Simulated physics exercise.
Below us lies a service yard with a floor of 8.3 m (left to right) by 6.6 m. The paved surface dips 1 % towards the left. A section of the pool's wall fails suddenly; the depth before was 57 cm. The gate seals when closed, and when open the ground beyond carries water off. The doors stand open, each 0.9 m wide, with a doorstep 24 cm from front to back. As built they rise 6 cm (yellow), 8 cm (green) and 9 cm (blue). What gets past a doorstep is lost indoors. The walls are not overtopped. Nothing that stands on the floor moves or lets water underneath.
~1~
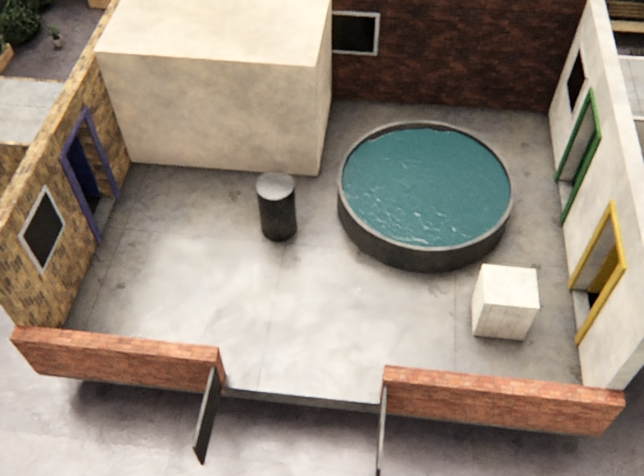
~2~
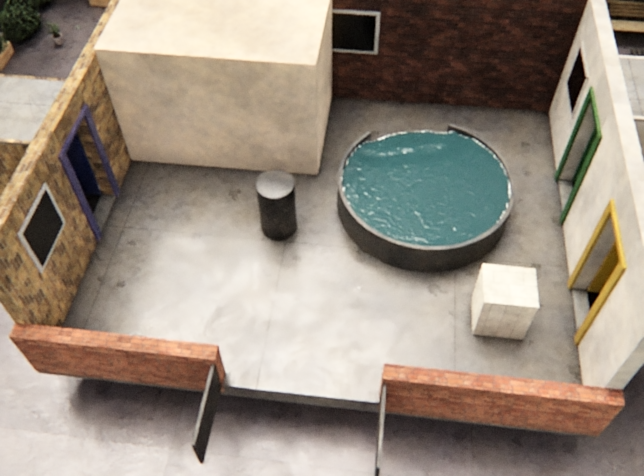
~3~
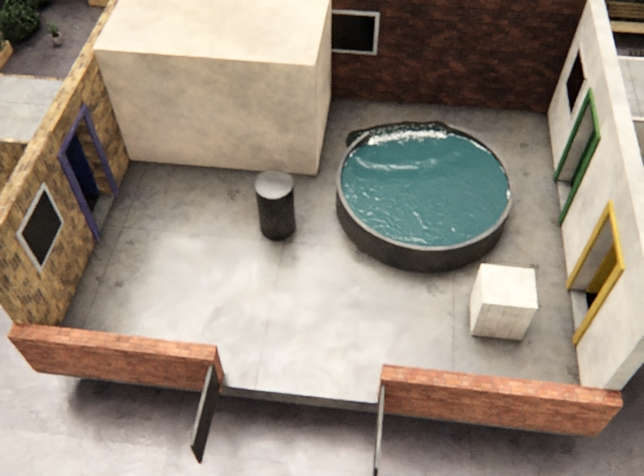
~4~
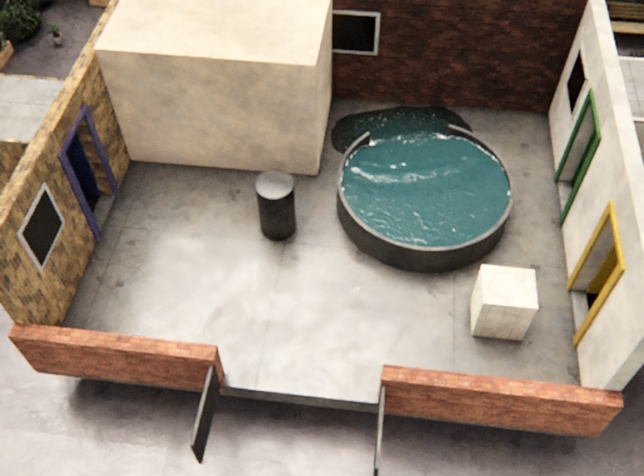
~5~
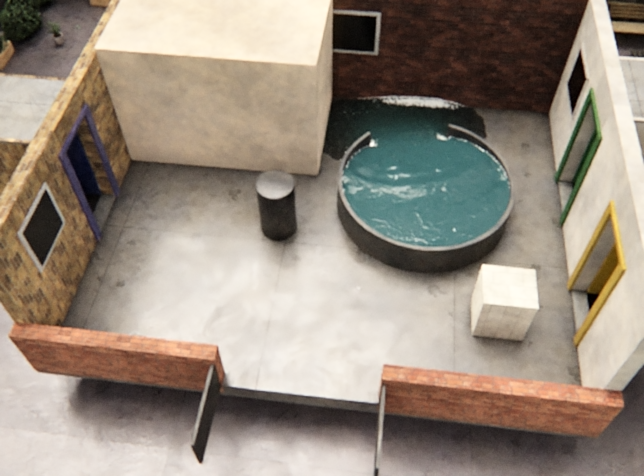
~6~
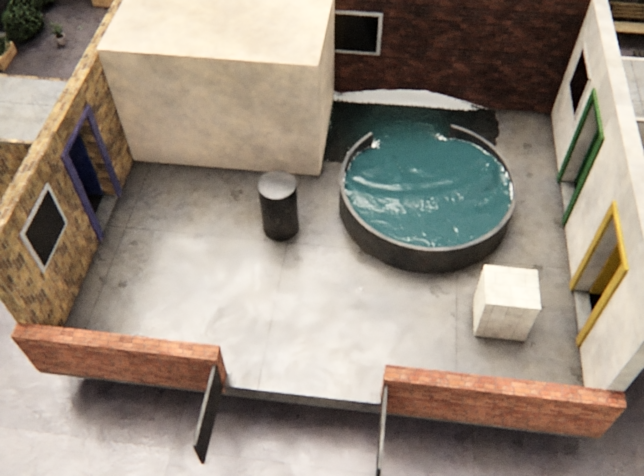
A round pool of blue-green water sat still in a walled yard, then its far side opened and water poured out, spreading across the paving behind it toward the dark brick wall.
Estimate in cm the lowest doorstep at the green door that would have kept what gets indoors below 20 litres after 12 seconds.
At least 9 cm or so.
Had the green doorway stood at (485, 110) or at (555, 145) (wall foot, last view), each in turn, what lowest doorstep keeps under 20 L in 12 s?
Roughly 14.0 and 20 cm.
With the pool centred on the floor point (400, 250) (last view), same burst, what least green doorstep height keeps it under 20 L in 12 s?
Some 11.5 cm.
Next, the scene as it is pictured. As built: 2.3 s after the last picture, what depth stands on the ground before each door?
In cm: Yellow 0, green 7, blue 0.
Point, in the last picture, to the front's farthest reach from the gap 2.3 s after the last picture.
At about (280, 297).
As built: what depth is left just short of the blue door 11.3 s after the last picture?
About 5.0 cm.
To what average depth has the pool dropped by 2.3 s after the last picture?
Roughly 30 cm on average.
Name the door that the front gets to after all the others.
It is the blue one.
Then, 0.7 s after the last picture water covers 10 % of the floor, deepest (54 cm) near (336, 101); it has not reached the green door.
Then, 2.3 s after the last picture water covers 30 % of the floor, deepest (44 cm) near (334, 112); 7 cm at the green door, 0 litres in over its 8 cm doorstep.
Then, 11.3 s after the last picture water covers 95 % of the floor, deepest (18 cm) near (54, 352); 9 cm at the green door, 28 litres in over its 8 cm doorstep.
At the green door as built, the water peaked near 12 cm, 8.3 s after the last picture.
With a doorstep of 8 cm, 29 litres would have come in within the 12 s; with 10.5 cm, 7 litres. So under 20 litres takes about 9 cm.
